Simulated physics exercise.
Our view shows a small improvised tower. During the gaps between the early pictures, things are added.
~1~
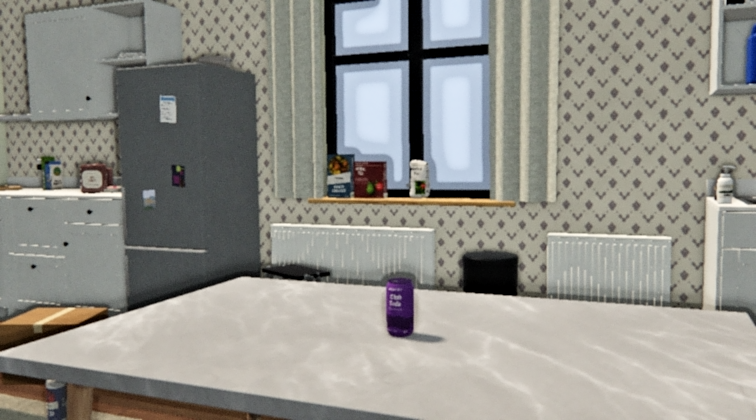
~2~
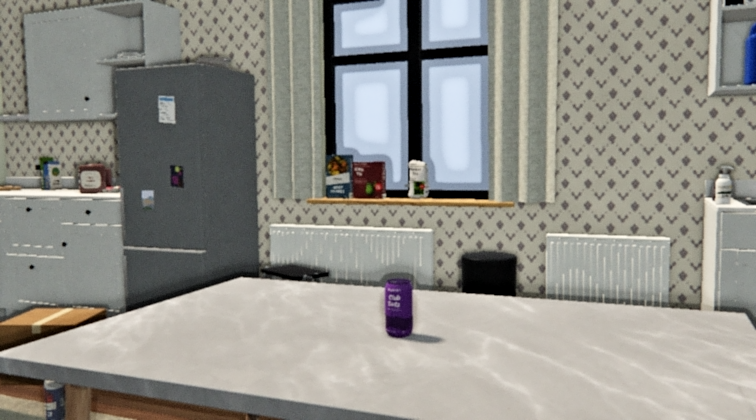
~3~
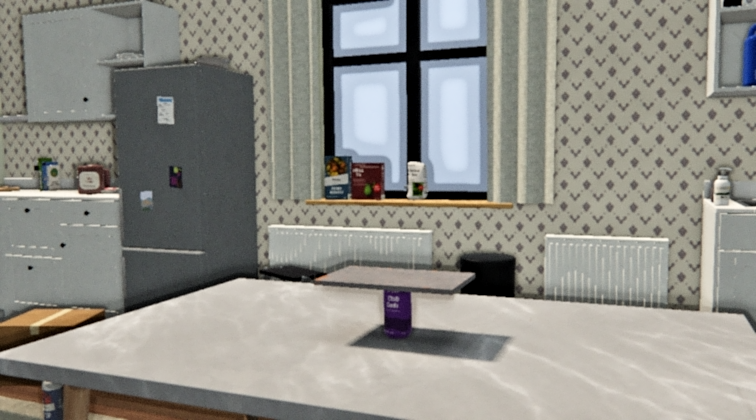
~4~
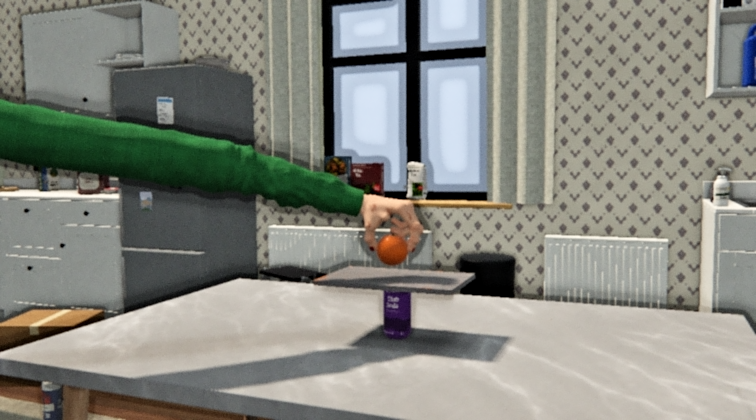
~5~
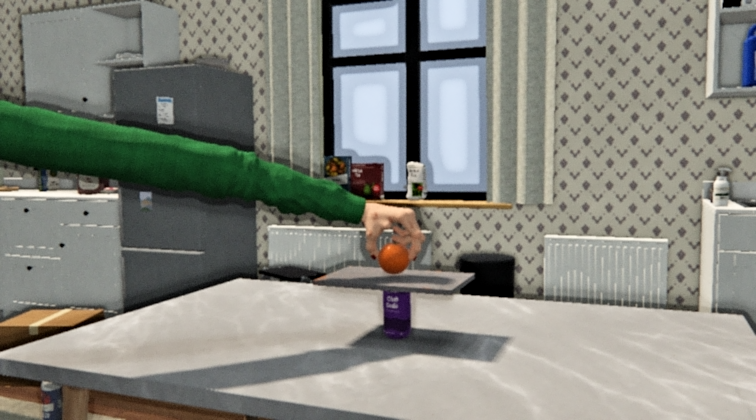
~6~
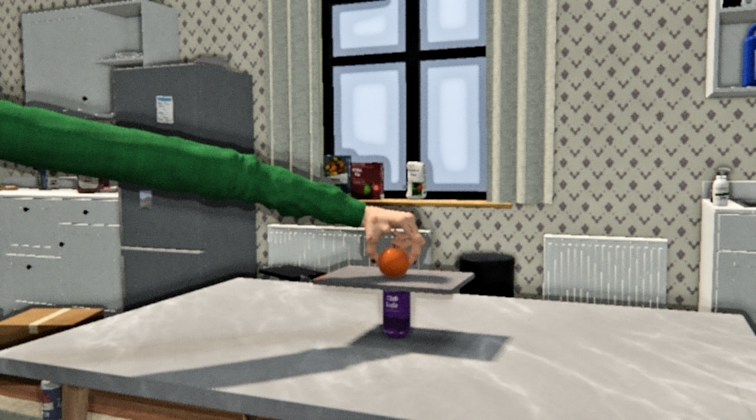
The clip shows a purple can on a marble-topped table in a kitchen; a grey board appears on top of it, then a green-sleeved arm from the left lowers a round orange tomato onto the board, still holding it.
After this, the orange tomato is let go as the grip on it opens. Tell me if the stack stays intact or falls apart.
Well, once it's let go, everything stays put there.
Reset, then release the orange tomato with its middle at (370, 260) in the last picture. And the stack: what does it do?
After that, it remains intact.
Then, 0.30 s after the last picture, nothing has stirred.
Then, 0.70 s after the last picture, orange tomato resting near (394, 263).
At rest, all 3 in place. Seen from the same camera at the end, orange tomato near (394, 263). The stack stays up.
